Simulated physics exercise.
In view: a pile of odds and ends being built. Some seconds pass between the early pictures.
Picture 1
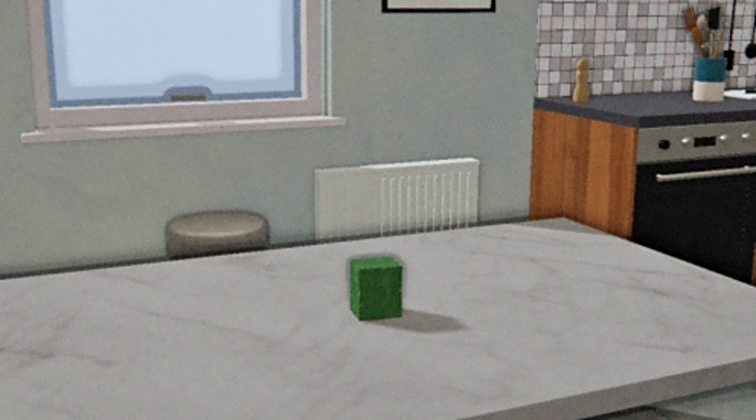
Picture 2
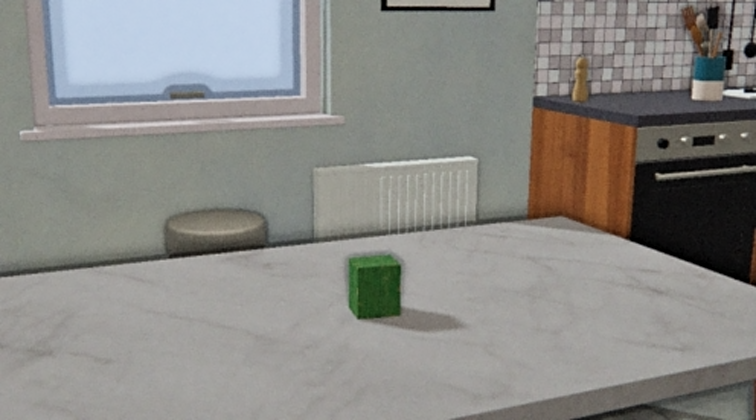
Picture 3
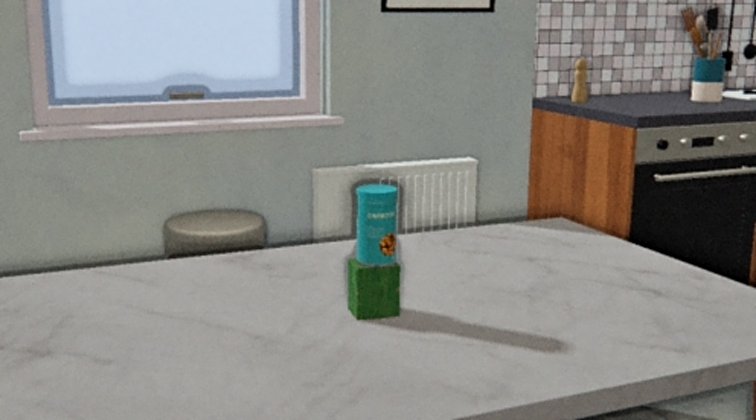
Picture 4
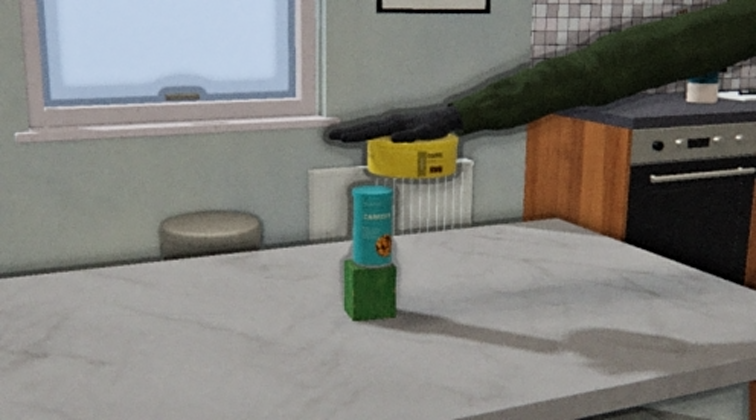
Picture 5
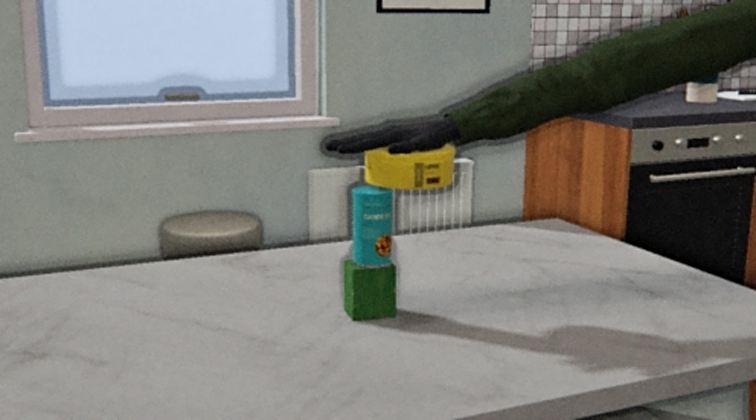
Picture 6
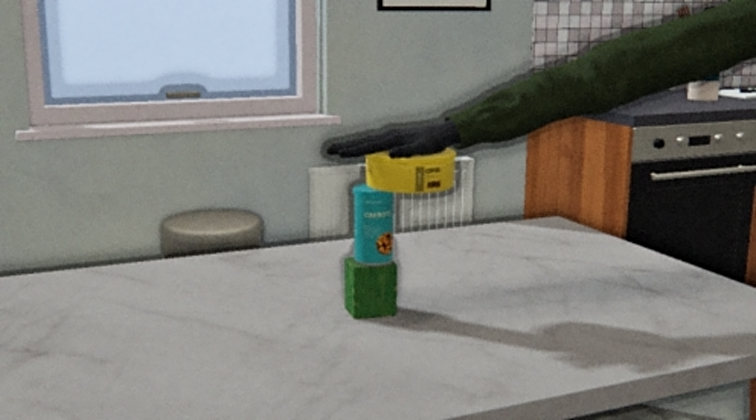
In a kitchen, a green block sits on a marbled table, then a turquoise tin appears on top of it; a dark-gloved hand holding a yellow tub lowers it slightly onto the tin, its arm extending from the right.
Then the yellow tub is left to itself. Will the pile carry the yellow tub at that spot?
Here the pile gives way.
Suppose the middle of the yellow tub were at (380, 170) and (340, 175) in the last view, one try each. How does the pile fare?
In the first case it holds; in the second case it gives way.
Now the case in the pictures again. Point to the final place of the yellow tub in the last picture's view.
Near (502, 279).
Then, 0.30 s past the last view, yellow tub now fallen.
Then, 0.50 s past the last view, things are still on the move.
Then, 0.90 s past the last view, nothing new.
Finally, fallen, yellow tub; the other 2 still in place. Final places as the last picture's camera would see them, yellow tub near (503, 279). The pile loses its balance.
